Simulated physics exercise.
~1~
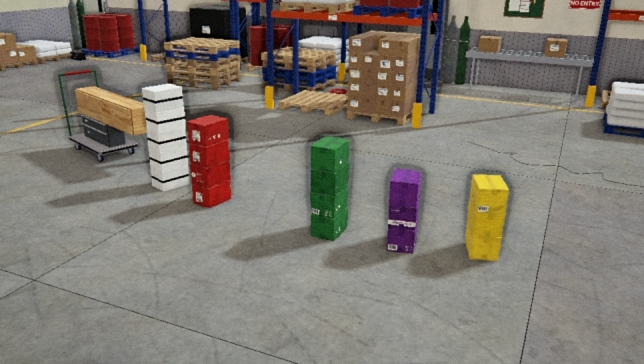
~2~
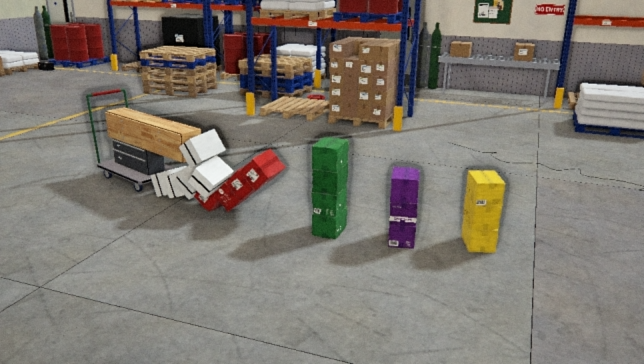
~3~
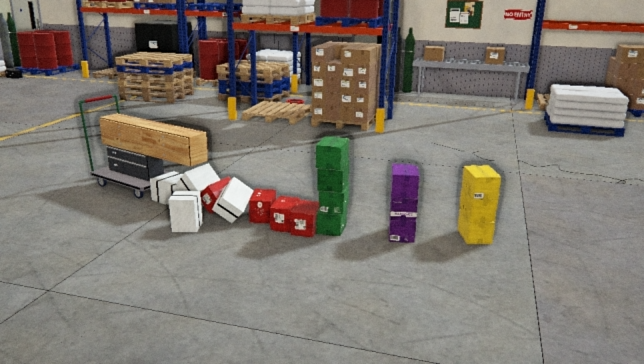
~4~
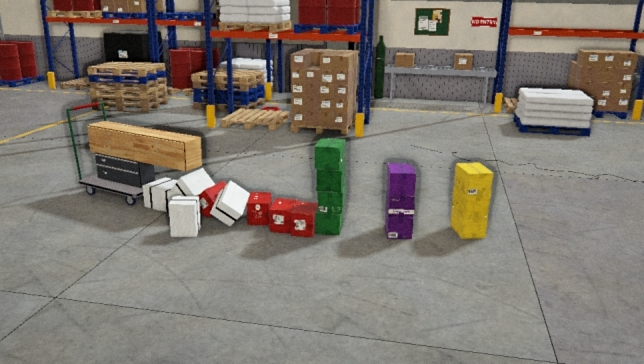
Warehouse floor with a loaded trolley toppling white and red carton stacks rightward, while green, purple and yellow stacks stay standing.
